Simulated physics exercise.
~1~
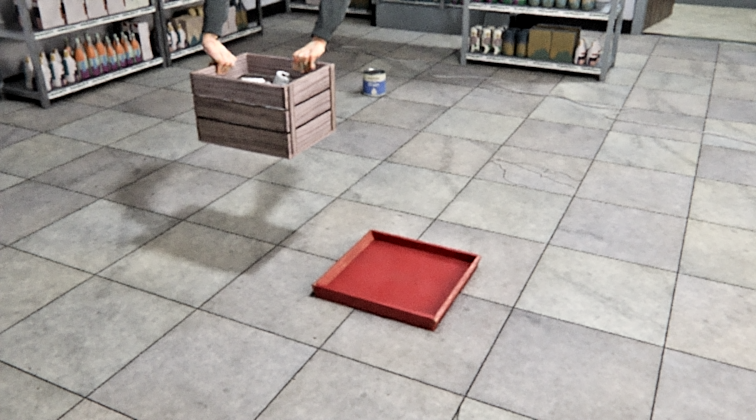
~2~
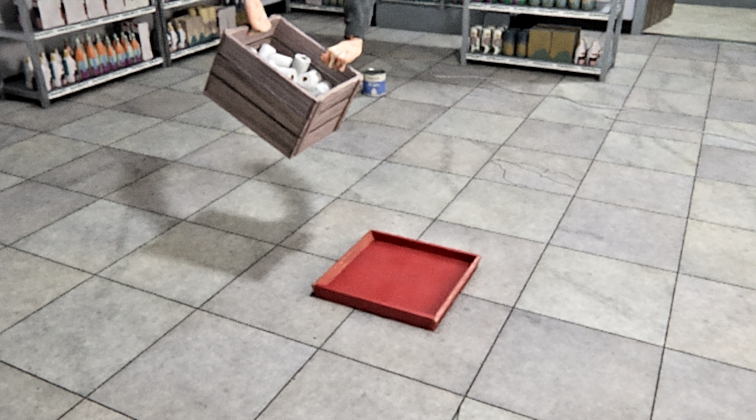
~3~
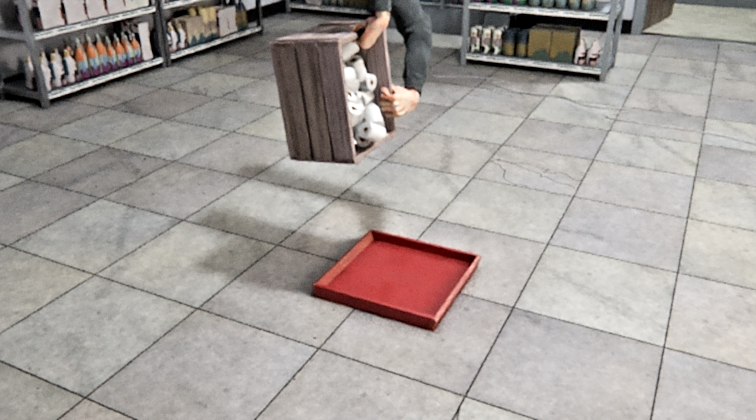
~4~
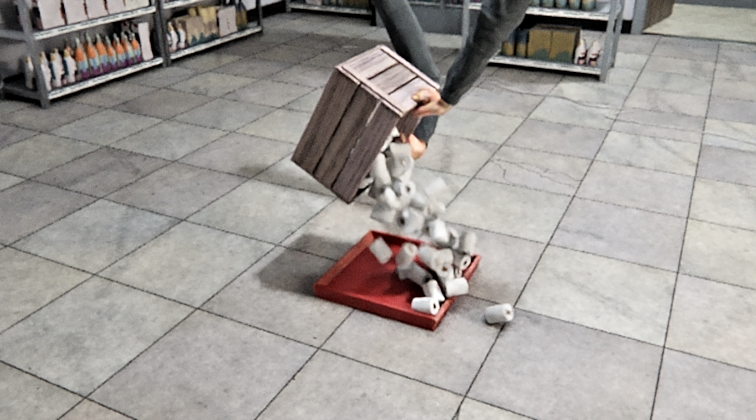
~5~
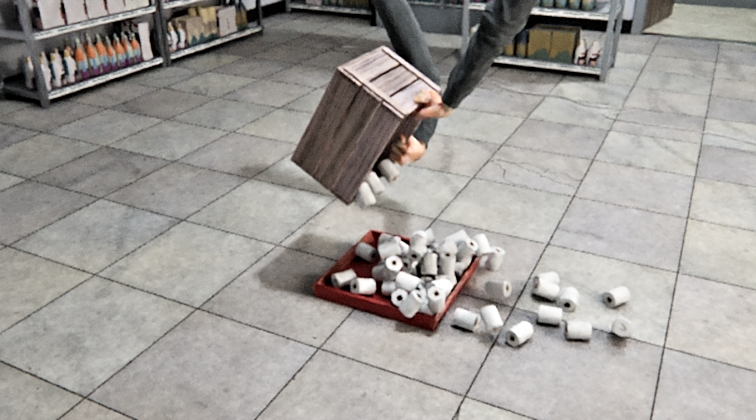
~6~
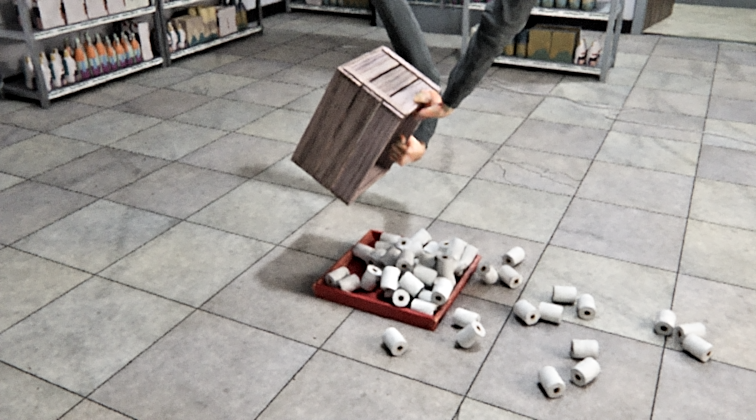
A person, seen only in part, holds a wooden crate of white paper rolls above a grey tiled shop floor, viewed from a raised, still position. A shallow red tray lies on the floor in front, with stocked shelves and a small tin behind. The hands swing the crate to the right and tip it steadily until its open top points down towards the tray. The rolls pour out in a stream, heaping in the tray while others bounce and roll off to the right. Finally the crate hangs tilted and emptied, with most rolls piled in the tray and the rest scattered across the tiles.
